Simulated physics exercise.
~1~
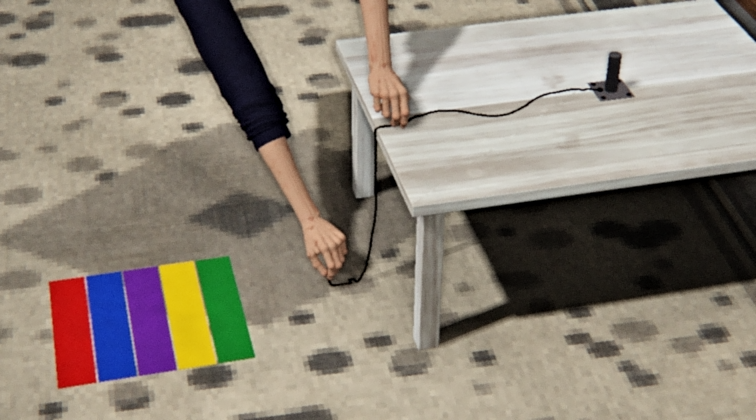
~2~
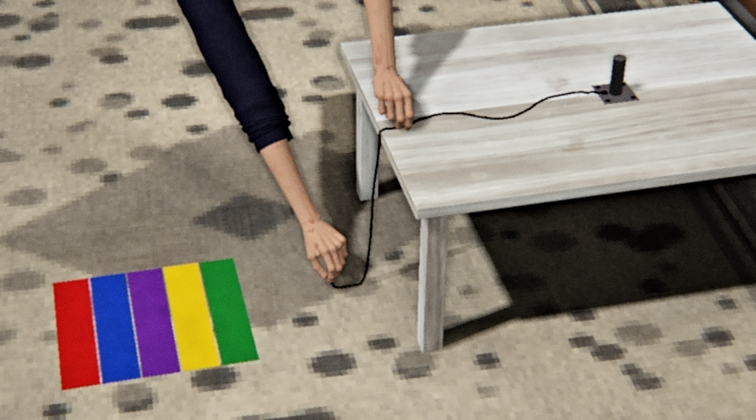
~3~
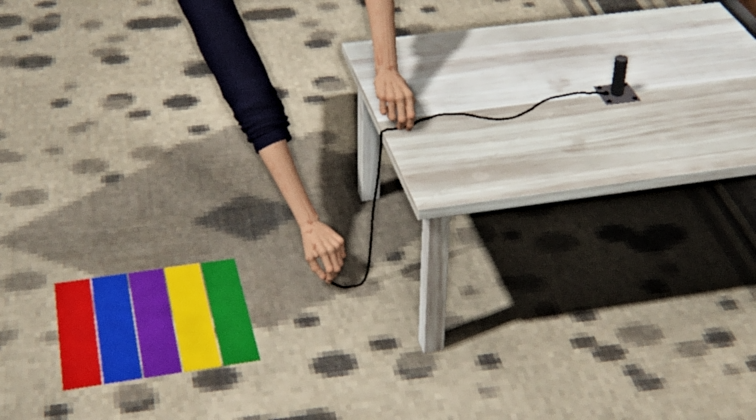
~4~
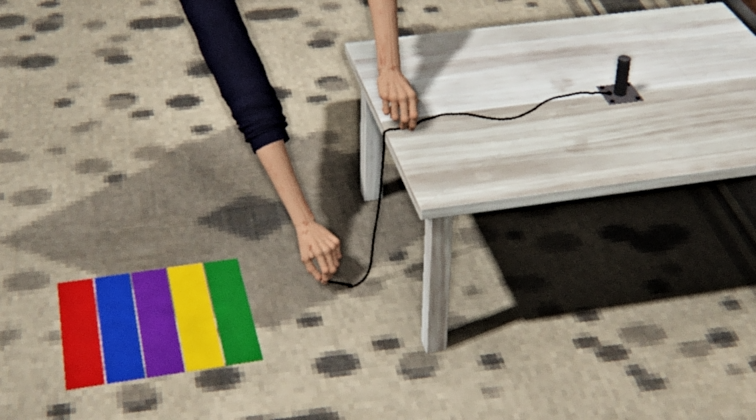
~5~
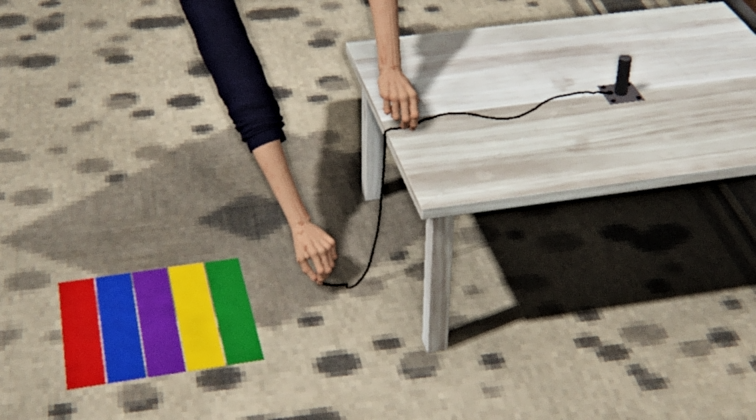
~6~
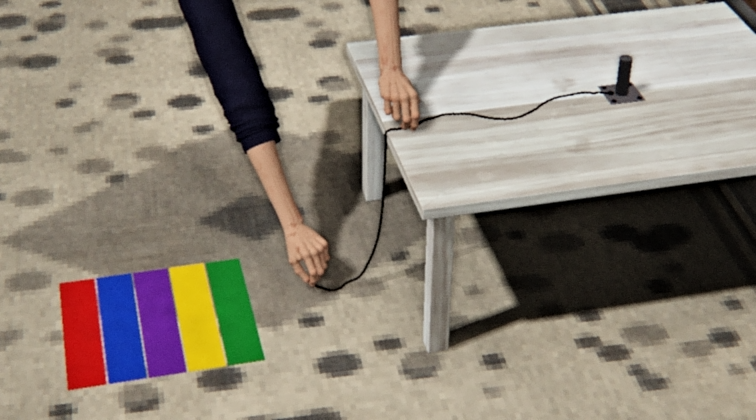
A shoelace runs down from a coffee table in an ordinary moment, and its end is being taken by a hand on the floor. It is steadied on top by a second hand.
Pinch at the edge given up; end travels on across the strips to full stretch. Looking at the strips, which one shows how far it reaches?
The yellow strip shows it.
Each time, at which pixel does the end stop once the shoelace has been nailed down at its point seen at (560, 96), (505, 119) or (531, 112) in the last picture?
Result per try (px, approx.): (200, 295); (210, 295); (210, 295).
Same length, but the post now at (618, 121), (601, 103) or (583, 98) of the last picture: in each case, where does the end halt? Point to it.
Try by try, around (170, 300), (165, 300) and (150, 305).
Early on, end near (276, 286); short of the strips.
Midway, end near (225, 293); over green.
At the end of the slack, end near (197, 297); over yellow. Over yellow.
